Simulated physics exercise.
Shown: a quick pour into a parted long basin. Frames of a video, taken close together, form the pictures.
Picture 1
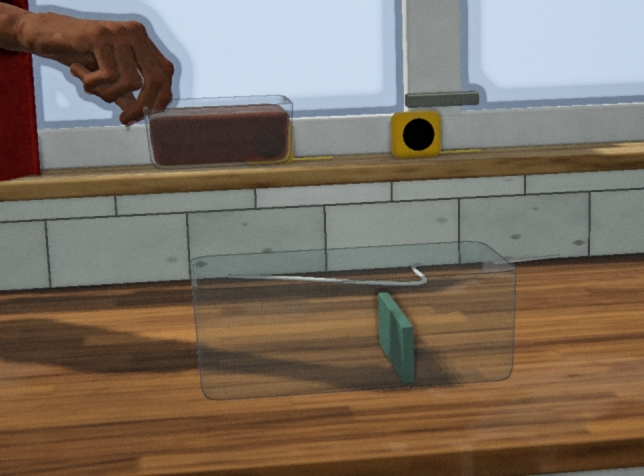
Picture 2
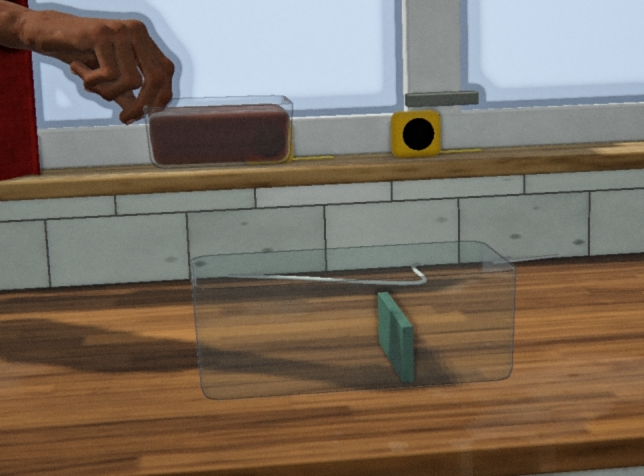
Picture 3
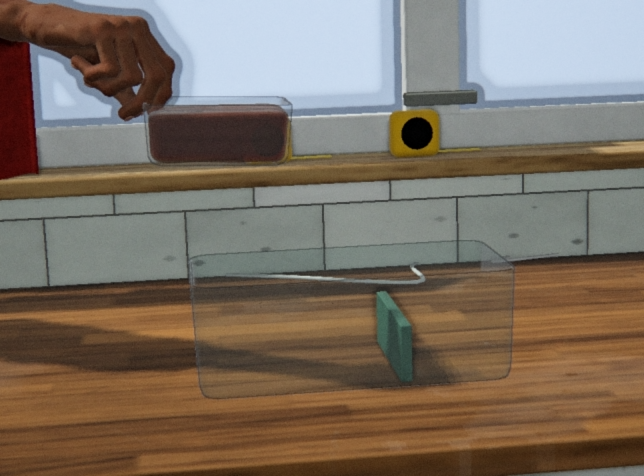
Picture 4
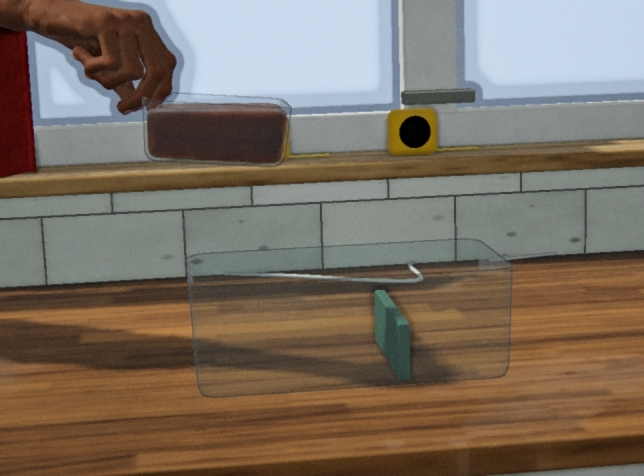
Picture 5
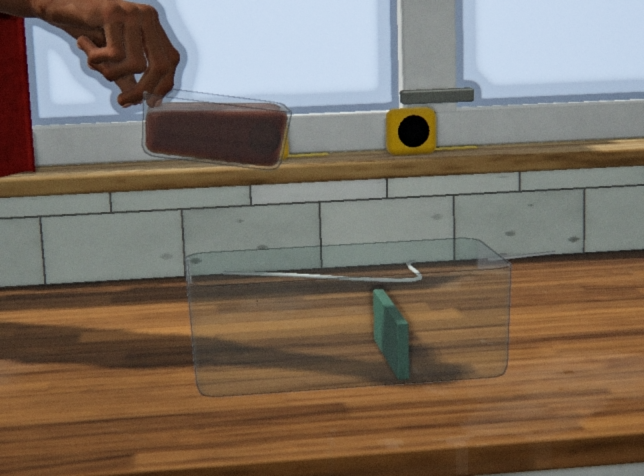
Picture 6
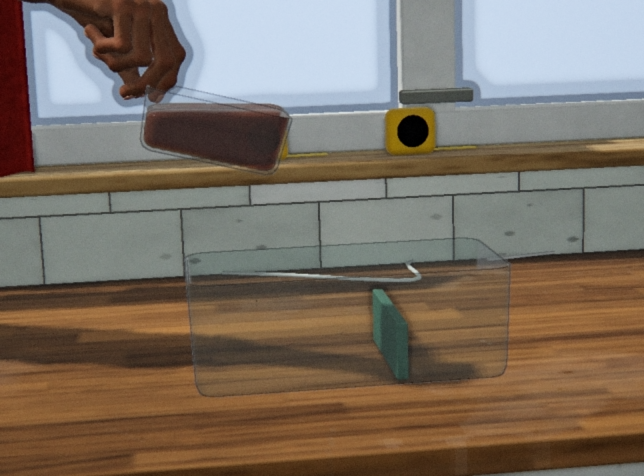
A hand slowly tilts a clear container of dark reddish-brown liquid rightward above a wooden counter.
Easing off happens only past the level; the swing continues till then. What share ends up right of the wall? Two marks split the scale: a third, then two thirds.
Most likely the right of the wall will hold too little for one third.
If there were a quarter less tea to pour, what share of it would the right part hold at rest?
My estimate is about 0 percent.
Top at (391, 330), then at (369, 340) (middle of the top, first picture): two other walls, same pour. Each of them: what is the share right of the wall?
Respectively 10 and 50 per cent, approximately.
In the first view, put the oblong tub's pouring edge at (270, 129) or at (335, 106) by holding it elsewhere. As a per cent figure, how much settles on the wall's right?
Roughly 0 per cent, then roughly 65 per cent.
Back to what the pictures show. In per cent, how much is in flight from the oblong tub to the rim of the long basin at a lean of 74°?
Around 35 in a hundred, more or less.
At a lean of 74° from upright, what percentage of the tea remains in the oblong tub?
Roughly 20 percent remains at that point.
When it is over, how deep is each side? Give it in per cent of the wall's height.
40 per cent for the left part, 0 for the right.
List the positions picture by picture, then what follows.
Tilt 0°; pouring edge (288, 101); surface from (150, 114) to (286, 109); the long basin's rim runs from (193, 275) to (499, 257); the wall's top is at (395, 310), in the first frame.
Tilt 1°; pouring edge (288, 102); surface from (149, 114) to (286, 108), in the second frame.
Tilt 2°; pouring edge (287, 103); surface from (148, 112) to (285, 109), in the third frame.
Tilt 5°; pouring edge (287, 105); surface from (147, 110) to (284, 108), in the fourth frame.
Tilt 10°; pouring edge (287, 110); surface from (146, 109) to (284, 108), in the fifth frame.
Tilt 15°; pouring edge (287, 117); surface from (147, 110) to (283, 111); 2 per cent is over the edge, in the sixth frame.
A moment on, the oblong tub is tipped part way and 21 per cent is still to pour, 42 is left of the wall and 0 right of it.
Next, the oblong tub is tipped right over and 1 per cent is still to pour, 91 is left of the wall and 1 right of it.
Then the oblong tub is tipped right over and 0 per cent is still to pour, 96 is left of the wall and 2 right of it.
Later the oblong tub is tipped right over and 0 per cent is still to pour, 96 is left of the wall and 2 right of it.
In the end 96 per cent lies left of the wall, 2 right of it and 3 outside.
